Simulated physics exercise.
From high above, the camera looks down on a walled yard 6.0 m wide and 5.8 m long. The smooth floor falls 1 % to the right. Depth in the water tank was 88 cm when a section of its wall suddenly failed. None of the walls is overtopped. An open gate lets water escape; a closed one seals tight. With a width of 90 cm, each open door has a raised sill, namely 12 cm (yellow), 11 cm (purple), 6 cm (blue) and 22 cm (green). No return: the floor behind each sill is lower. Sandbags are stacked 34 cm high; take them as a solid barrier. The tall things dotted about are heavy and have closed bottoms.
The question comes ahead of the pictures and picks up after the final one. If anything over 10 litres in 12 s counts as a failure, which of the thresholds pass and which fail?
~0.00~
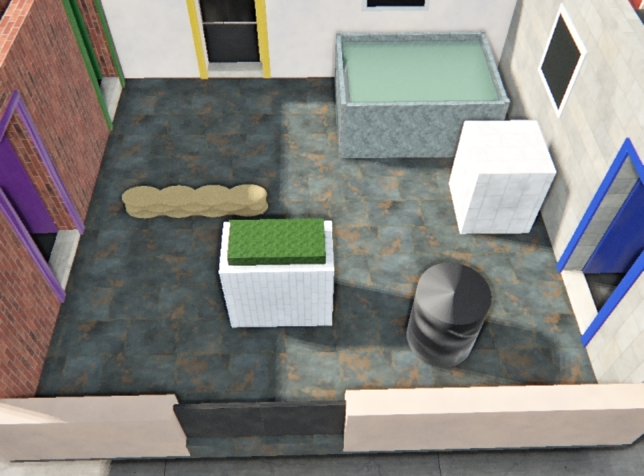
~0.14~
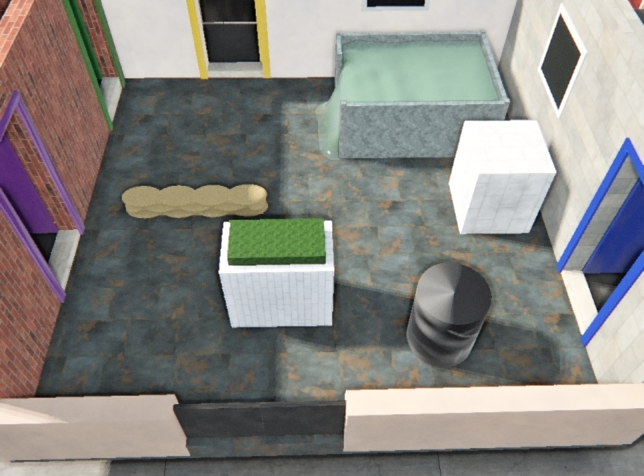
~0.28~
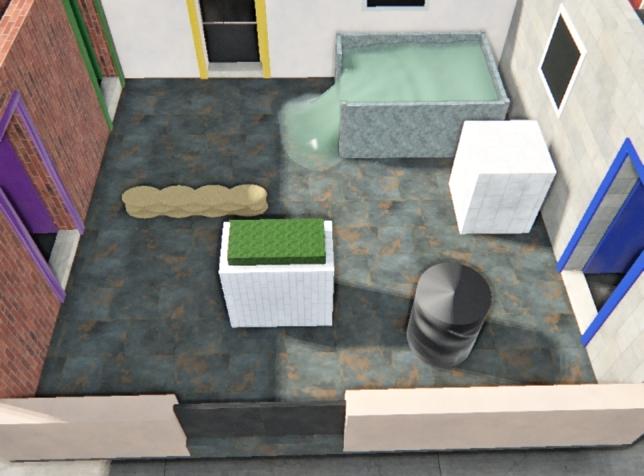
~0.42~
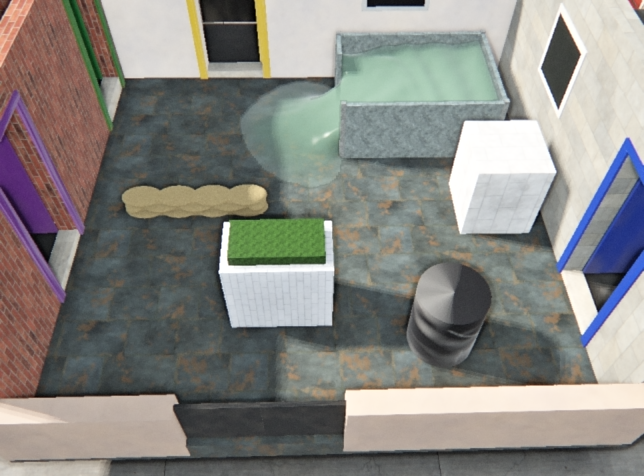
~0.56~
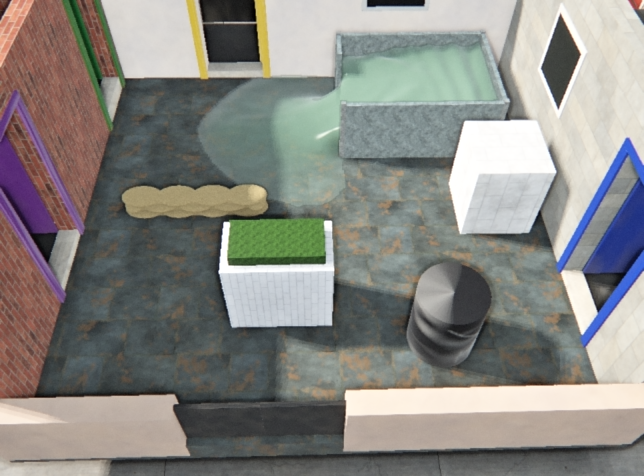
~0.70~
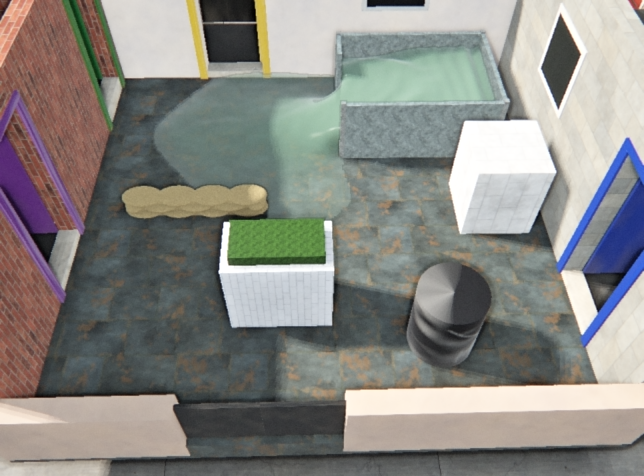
The yellow door fails. The purple door passes. The blue door fails. The green door fails.
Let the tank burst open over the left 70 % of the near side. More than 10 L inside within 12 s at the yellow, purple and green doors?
Note: Yellow short of the mark, purple beyond the mark, green short of the mark.
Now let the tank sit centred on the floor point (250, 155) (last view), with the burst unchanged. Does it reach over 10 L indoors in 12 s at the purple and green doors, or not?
For the purple door, the amount is too high; for the green door, the amount is too high.
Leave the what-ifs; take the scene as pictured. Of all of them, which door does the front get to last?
Blue.
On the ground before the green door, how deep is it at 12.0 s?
Close to 5.5 cm of depth.
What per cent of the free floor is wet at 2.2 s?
Wet share: About 45 %.
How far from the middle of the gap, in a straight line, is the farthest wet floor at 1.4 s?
Roughly 4.0 metres out.
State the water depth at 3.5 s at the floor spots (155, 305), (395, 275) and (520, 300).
The depths come out at 3, 1 and 0 centimetres, in the order listed.
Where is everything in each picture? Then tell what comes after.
Still water, 88 cm deep, in the water tank at (417, 71), in the first frame.
Water pours out at (342, 115) and has run 0.6 m, to (327, 104); typically 8 cm deep outside, 88 cm at the water tank's back, in the second frame.
The front is at (289, 107), 1.0 m from the gap at (342, 117); 1.0 m2 of floor is under water; 88 cm left at the back of the water tank, in the third frame.
Water pours out at (342, 118) and has run 1.5 m, to (245, 120); typically 9 cm deep outside, 86 cm at the water tank's back, in the fourth frame.
The front is at (205, 123), 2.1 m from the gap at (342, 118); 4.3 m2 of floor is under water; 78 cm left at the back of the water tank, in the fifth frame.
Water pours out at (342, 118) and has run 2.7 m, to (158, 137); typically 6 cm deep outside, 74 cm at the water tank's back, in the sixth frame.
After 1.4 s water covers 35 % of the floor and is deepest (48 cm) near (94, 192); yellow door 15 cm at the sill, 1 L in, purple door not reached, blue door not reached, green door 32 cm at the sill, 3 L in.
After 2.2 s water covers 45 % of the floor and is deepest (42 cm) near (136, 129); yellow door 15 cm at the sill, 8 L in, purple door 9 cm at the sill, 0 L in, blue door not reached, green door 40 cm at the sill, 52 L in.
After 3.5 s water covers 55 % of the floor and is deepest (32 cm) near (199, 200); yellow door 19 cm at the sill, 17 L in, purple door 9 cm at the sill, 0 L in, blue door not reached, green door 24 cm at the sill, 118 L in.
After 7.0 s water covers 95 % of the floor and is deepest (20 cm) near (491, 82); yellow door 15 cm at the sill, 84 L in, purple door 4 cm at the sill, 1 L in, blue door 14 cm at the sill, 10 L in, green door 14 cm at the sill, 123 L in.
After 12.0 s water covers 95 % of the floor and is deepest (14 cm) near (377, 402); yellow door 7 cm at the sill, 88 L in, purple door 3 cm at the sill, 1 L in, blue door 14 cm at the sill, 135 L in, green door 5 cm at the sill, 123 L in.
